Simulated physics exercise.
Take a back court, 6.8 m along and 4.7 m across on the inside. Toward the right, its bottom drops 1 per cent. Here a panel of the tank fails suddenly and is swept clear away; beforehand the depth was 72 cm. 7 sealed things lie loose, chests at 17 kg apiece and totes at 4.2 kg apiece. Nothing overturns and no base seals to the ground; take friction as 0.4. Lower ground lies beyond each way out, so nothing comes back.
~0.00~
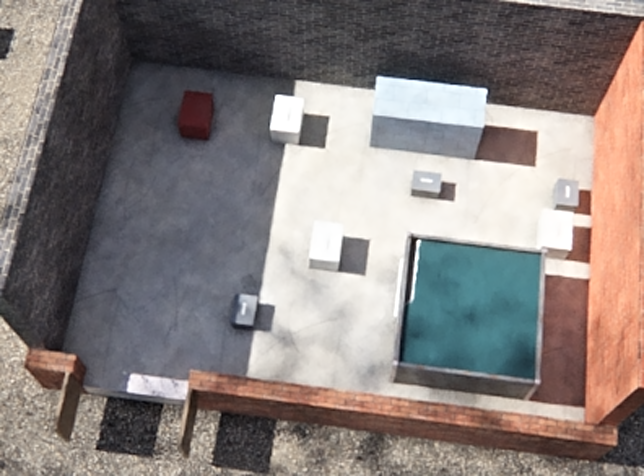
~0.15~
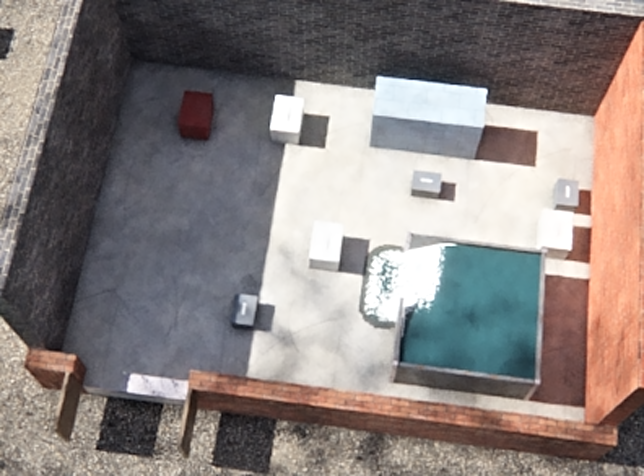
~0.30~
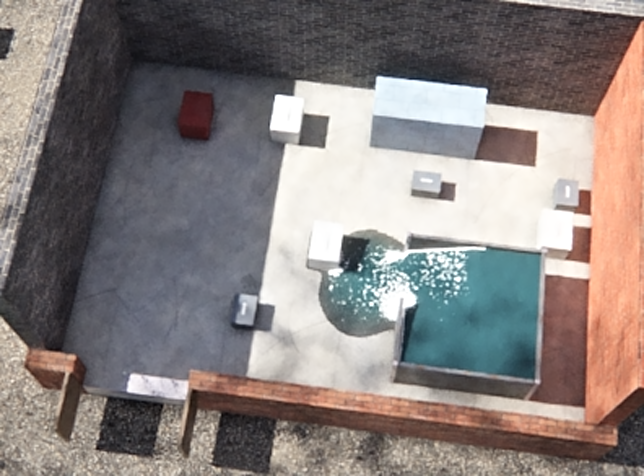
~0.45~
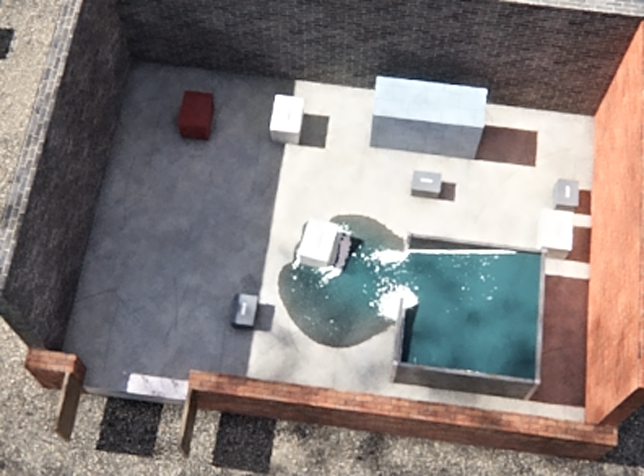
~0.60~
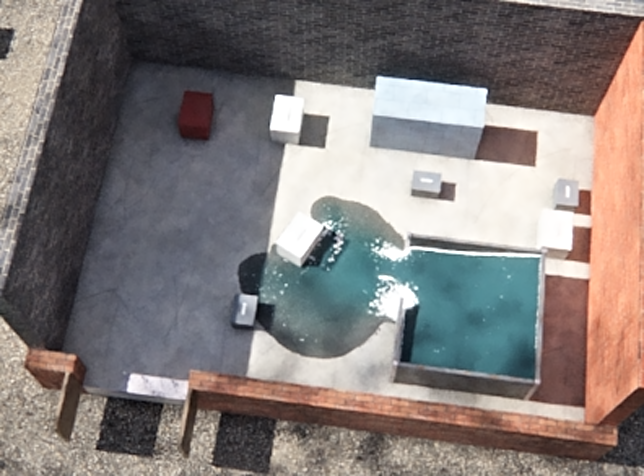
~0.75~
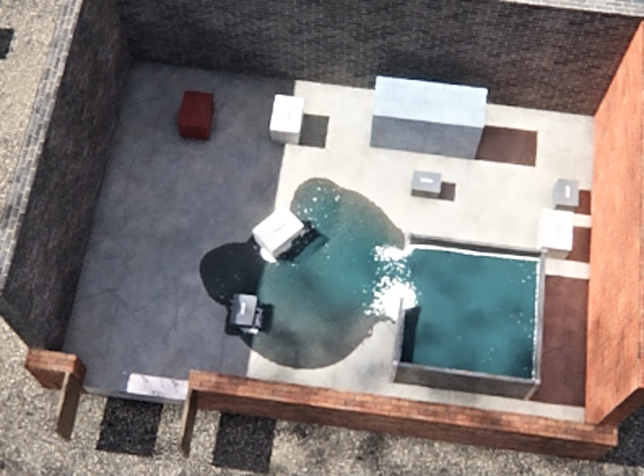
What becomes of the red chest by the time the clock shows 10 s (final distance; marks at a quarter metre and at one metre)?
When it settles, the red chest lies far from the start.
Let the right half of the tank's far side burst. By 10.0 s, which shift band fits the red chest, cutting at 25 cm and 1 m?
If that happened, the red chest does not really move.
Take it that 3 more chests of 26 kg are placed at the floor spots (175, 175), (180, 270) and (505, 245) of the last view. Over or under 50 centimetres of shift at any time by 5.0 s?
Going through them in the order asked, they come out clear of the mark, clear of the mark and shy of the mark.
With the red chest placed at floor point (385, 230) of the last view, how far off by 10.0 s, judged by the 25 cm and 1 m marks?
As it turns out, it creeps some distance.
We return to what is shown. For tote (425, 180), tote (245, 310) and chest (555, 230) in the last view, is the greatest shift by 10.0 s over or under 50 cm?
Beyond, beyond, within.
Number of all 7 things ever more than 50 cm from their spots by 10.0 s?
Answer: 5.
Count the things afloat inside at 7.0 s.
The count is 4.
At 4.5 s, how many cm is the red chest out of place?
60 cm, give or take.
After 2.0 s the red chest is near (166, 94), 0.5 m from its start, aground; 0 of 7 are out; 1 afloat.
After 4.5 s the red chest is near (188, 68), 0.7 m from its start, afloat; 0 of 7 are out; 4 afloat.
After 7.0 s the red chest is near (277, 83), 1.2 m from its start, afloat; 0 of 7 are out; 4 afloat.
After 10.0 s the red chest is near (330, 98), 1.9 m from its start, afloat; 1 of 7 are out; 3 afloat.
